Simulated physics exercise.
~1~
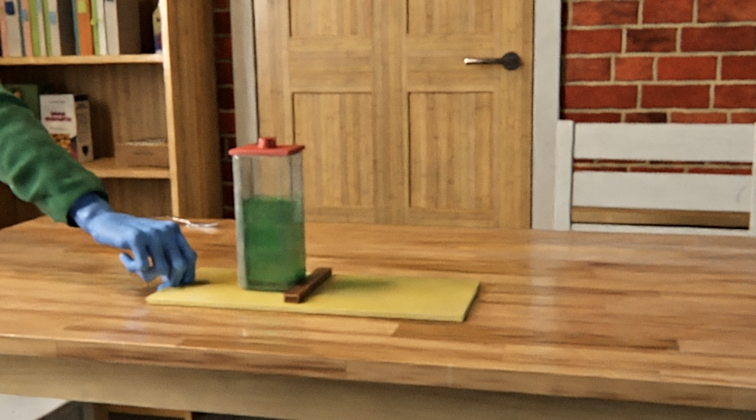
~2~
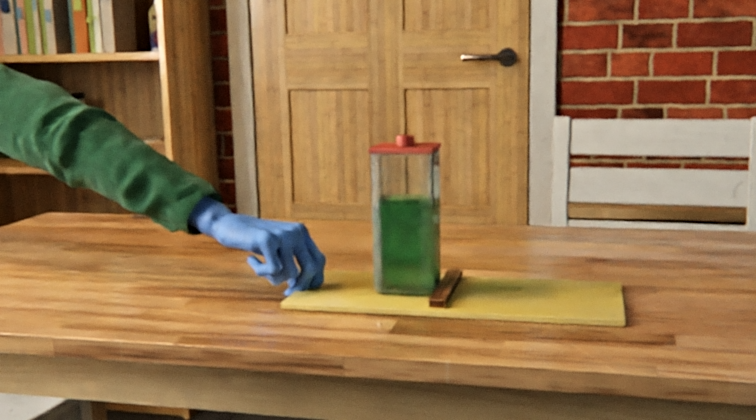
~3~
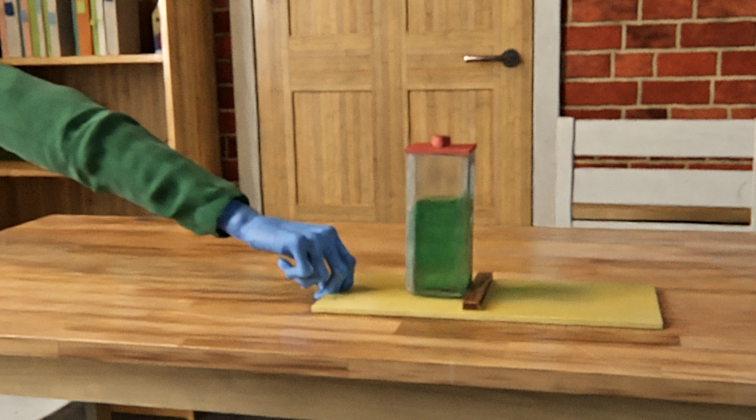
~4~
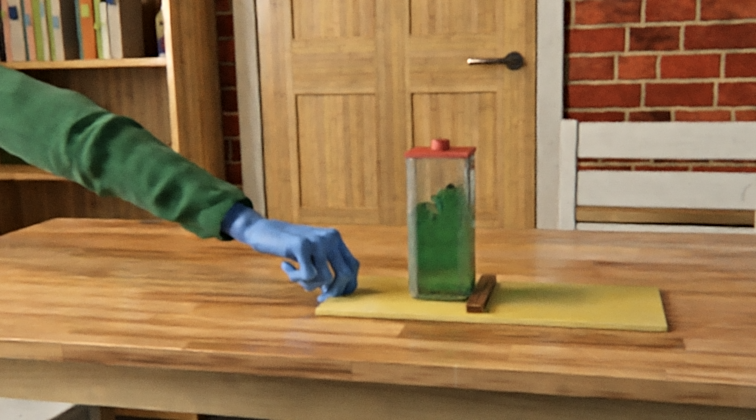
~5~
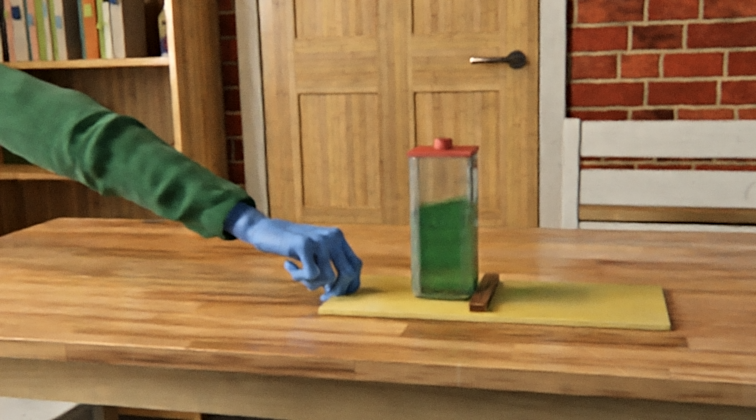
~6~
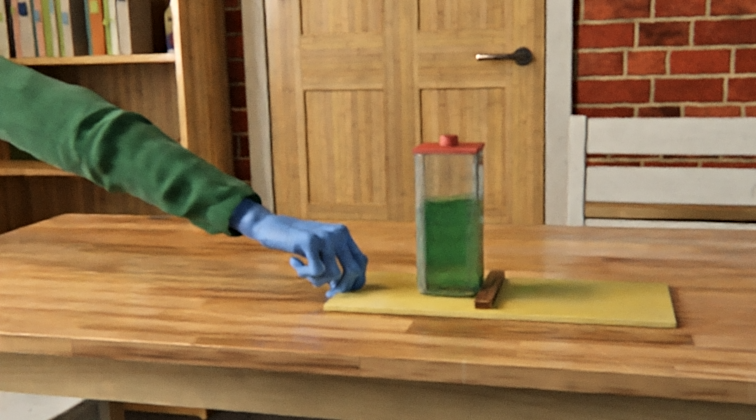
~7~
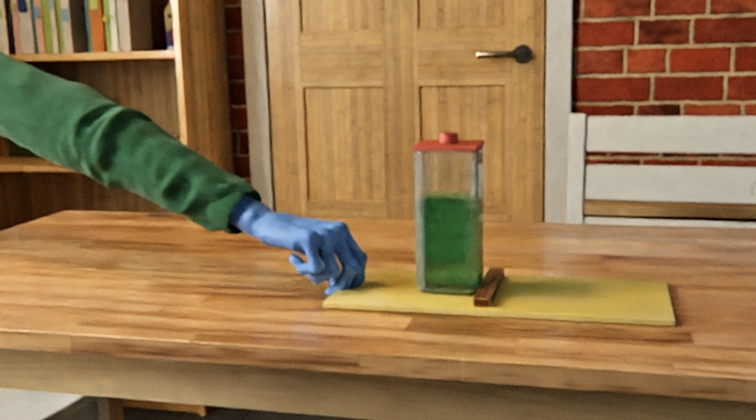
In this clip, a blue-gloved hand slides a yellow board to the right across a wooden table, carrying a clear, red-capped canister of green liquid against a brown batten, then stops; the liquid sloshes and settles, and the canister remains standing on the board.
